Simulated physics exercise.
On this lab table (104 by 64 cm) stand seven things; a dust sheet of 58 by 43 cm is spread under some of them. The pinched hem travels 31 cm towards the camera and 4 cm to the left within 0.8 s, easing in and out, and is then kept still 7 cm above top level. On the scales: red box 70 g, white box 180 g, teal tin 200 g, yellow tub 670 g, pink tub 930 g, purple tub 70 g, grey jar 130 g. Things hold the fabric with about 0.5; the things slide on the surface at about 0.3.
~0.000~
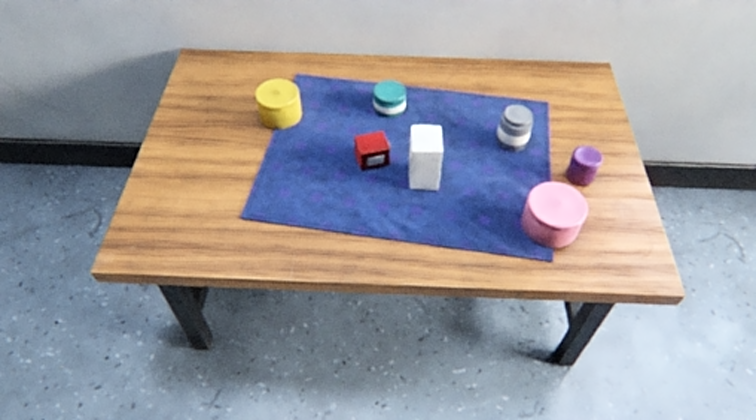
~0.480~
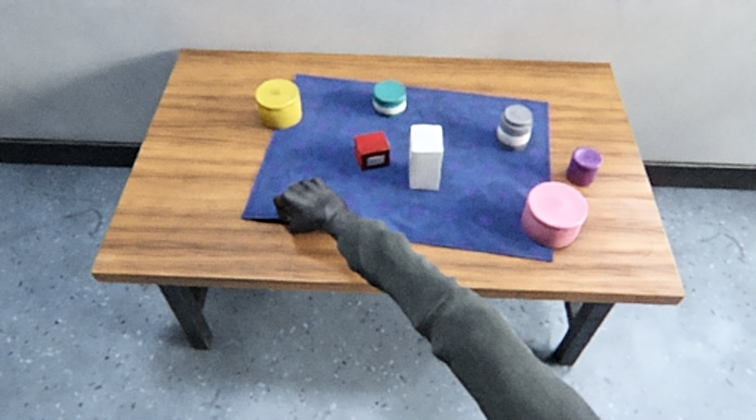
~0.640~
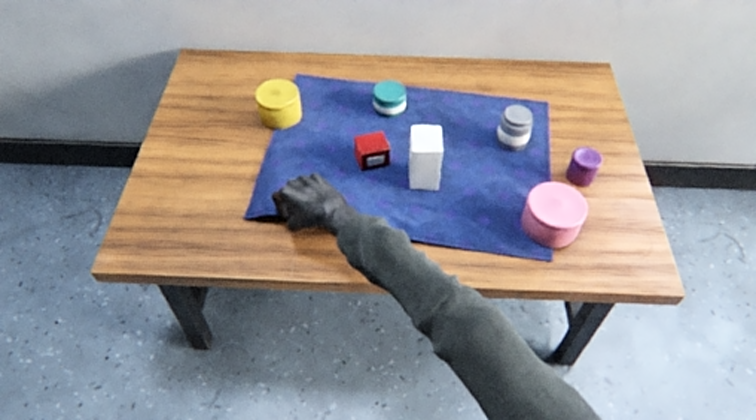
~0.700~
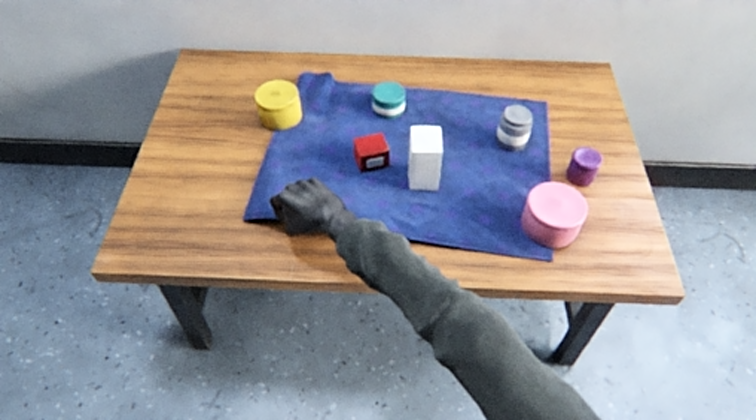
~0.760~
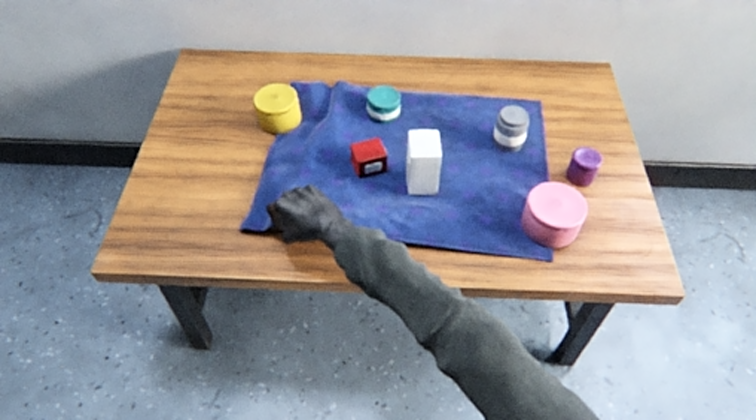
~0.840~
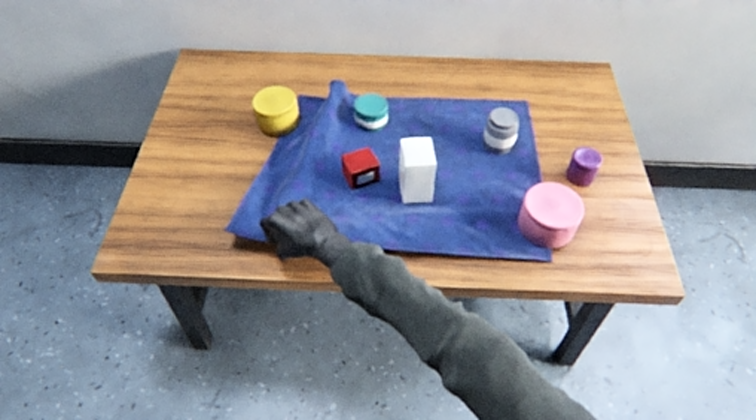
On a lab table, a dark-gloved hand reached in, pinched the near left edge of a blue cloth and pulled it slightly forward and left, wrinkling it and shifting several things on top.
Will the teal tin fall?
Verdict: The teal tin remains up there.
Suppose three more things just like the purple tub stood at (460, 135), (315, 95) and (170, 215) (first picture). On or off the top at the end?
In that order: Stays on, remains, stays on.
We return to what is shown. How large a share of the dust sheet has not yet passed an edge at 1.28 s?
Some 75 per cent of it.
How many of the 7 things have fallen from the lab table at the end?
0 of them.
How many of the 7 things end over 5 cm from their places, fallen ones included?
That makes 5.
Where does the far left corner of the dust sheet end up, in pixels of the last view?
At about (201, 189).
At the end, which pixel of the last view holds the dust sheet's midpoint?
Around (311, 248).
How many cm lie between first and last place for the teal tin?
Teal tin 35 cm.
By 1.0 s, 100 % of the dust sheet is still over the top; teal tin 15 cm off its start, red box 13 cm off its start, white box 10 cm off its start.
By 1.1 s, 85 % of the dust sheet is still over the top; teal tin 24 cm off its start, red box 21 cm off its start, white box 17 cm off its start.
By 1.3 s, 75 % of the dust sheet is still over the top; teal tin 34 cm off its start at (268, 176), red box 29 cm off its start at (282, 245), grey jar 24 cm off its start at (414, 154).
By 1.4 s, 70 % of the dust sheet is still over the top; teal tin 37 cm off its start, red box 32 cm off its start, grey jar 27 cm off its start.
By 3.0 s, 70 % of the dust sheet is still over the top; teal tin 37 cm off its start at (255, 187), red box 32 cm off its start at (271, 257), grey jar 27 cm off its start at (401, 159), white box 26 cm off its start at (337, 230).
